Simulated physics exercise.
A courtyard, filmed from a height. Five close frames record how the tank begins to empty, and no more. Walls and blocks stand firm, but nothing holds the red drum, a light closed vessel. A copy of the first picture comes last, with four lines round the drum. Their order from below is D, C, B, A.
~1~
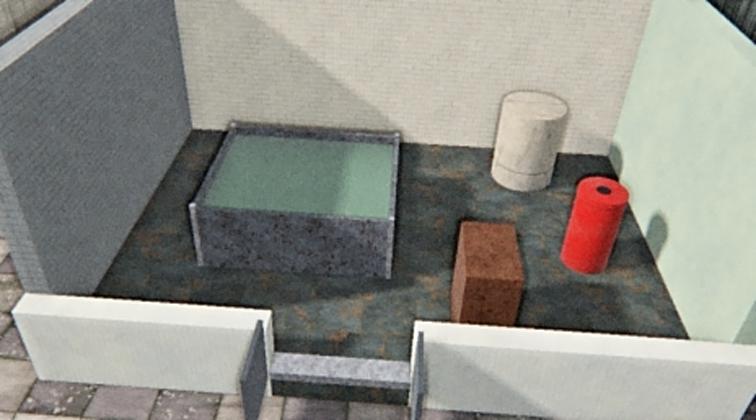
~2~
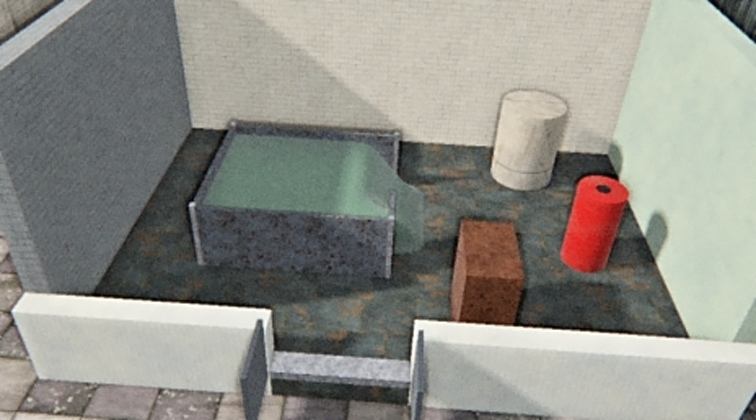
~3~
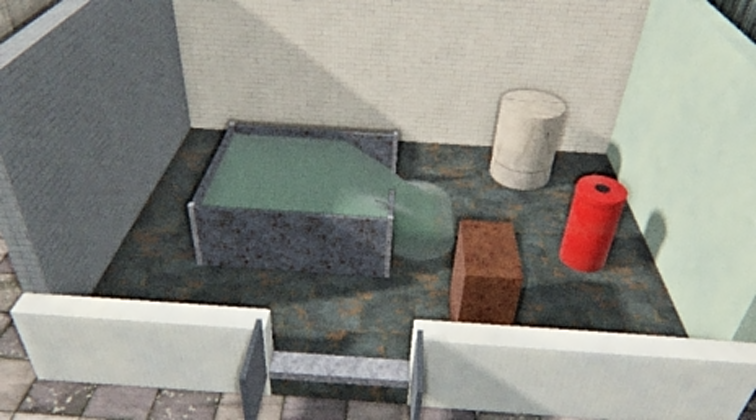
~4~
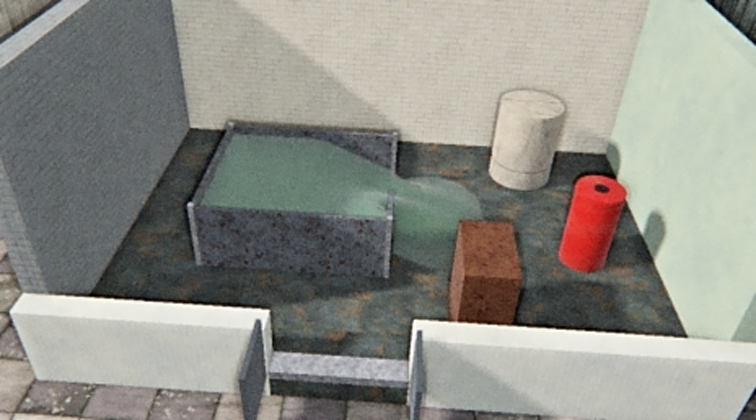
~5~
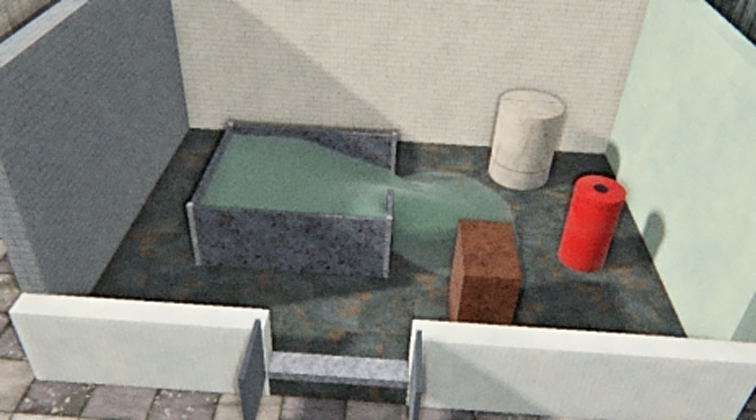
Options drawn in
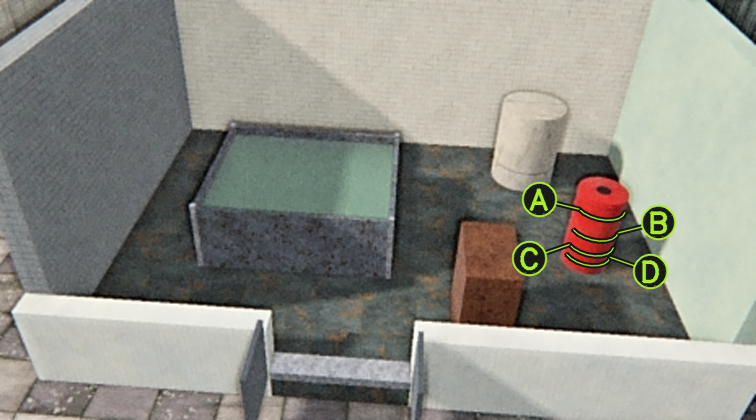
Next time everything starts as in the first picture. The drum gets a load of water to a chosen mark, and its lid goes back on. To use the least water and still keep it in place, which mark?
Use level B.
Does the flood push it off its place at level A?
No.
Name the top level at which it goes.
It is C.
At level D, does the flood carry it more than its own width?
Yes, it does.
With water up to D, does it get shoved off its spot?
Yes, that goes wrong.
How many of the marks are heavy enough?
Two of them.
On the marked copy, A at (605, 220); B at (599, 241); C at (594, 255); D at (591, 265); from the bottom up D, C, B, A.
With A, it does not move.
With B, it does not move.
With C, it is pushed about half its own width away.
With D, it is pushed about 3 times its own width away.
